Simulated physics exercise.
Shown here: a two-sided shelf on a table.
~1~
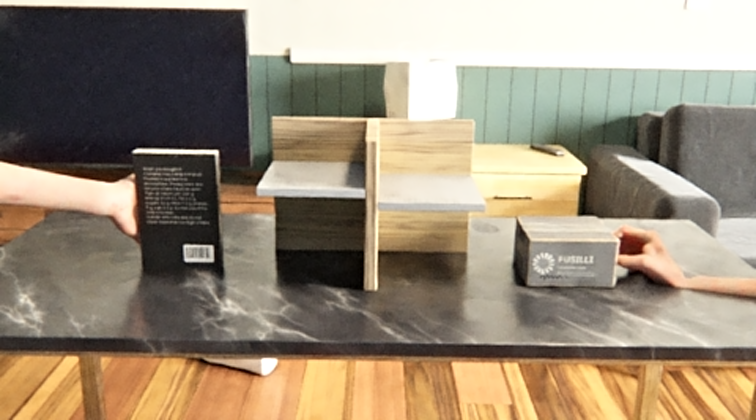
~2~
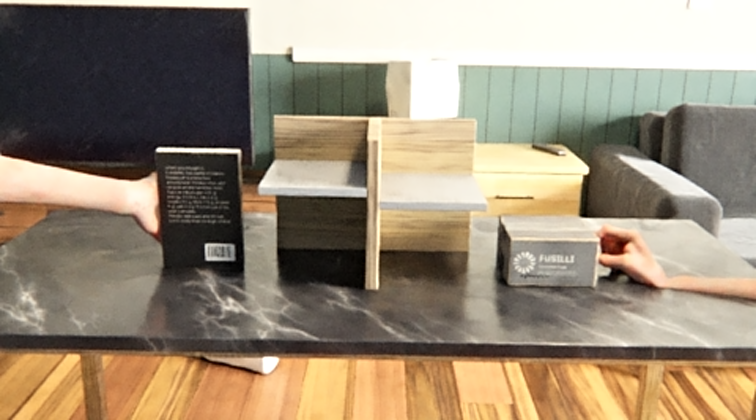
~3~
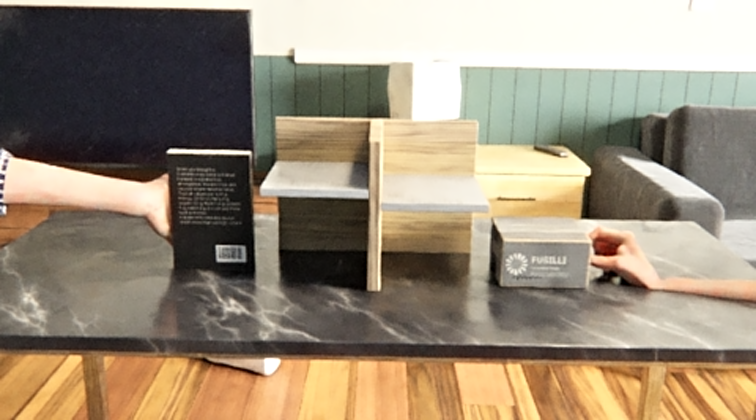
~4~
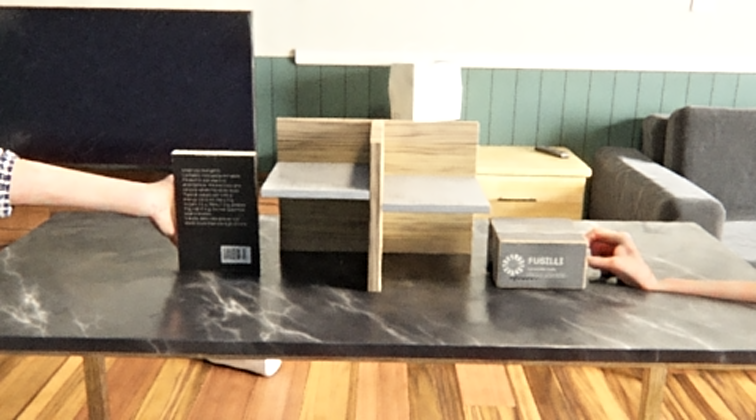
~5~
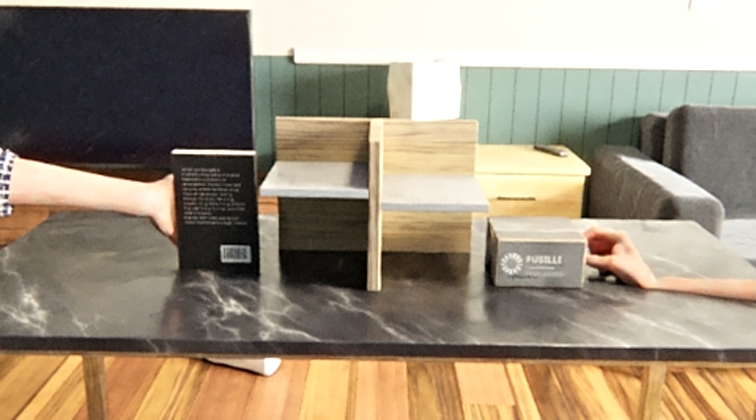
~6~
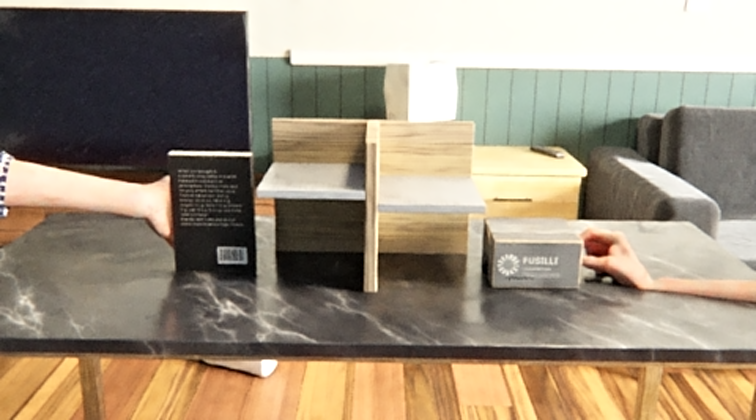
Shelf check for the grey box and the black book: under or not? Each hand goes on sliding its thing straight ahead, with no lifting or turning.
Check - grey box: Under, black book: Not under.
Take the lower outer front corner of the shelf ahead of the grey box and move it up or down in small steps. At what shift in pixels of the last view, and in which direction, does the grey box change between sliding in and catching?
A downward move of around 32 pixels.
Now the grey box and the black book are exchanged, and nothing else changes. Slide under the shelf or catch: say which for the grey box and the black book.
For the grey box it is a clean pass; for the black book it is a hang-up.
Then, 0.34 s after the last picture, grey box sliding up to the opening near (510, 251); black book stopped at the opening near (226, 213).
Then, 0.66 s after the last picture, grey box part of the way in near (477, 251); black book stopped at the opening near (226, 213).
Then, 0.90 s after the last picture, grey box part of the way in near (451, 250); black book stopped at the opening near (226, 213).
At rest, the grey box goes under, near (432, 250); the black book stops at the shelf, near (226, 213).
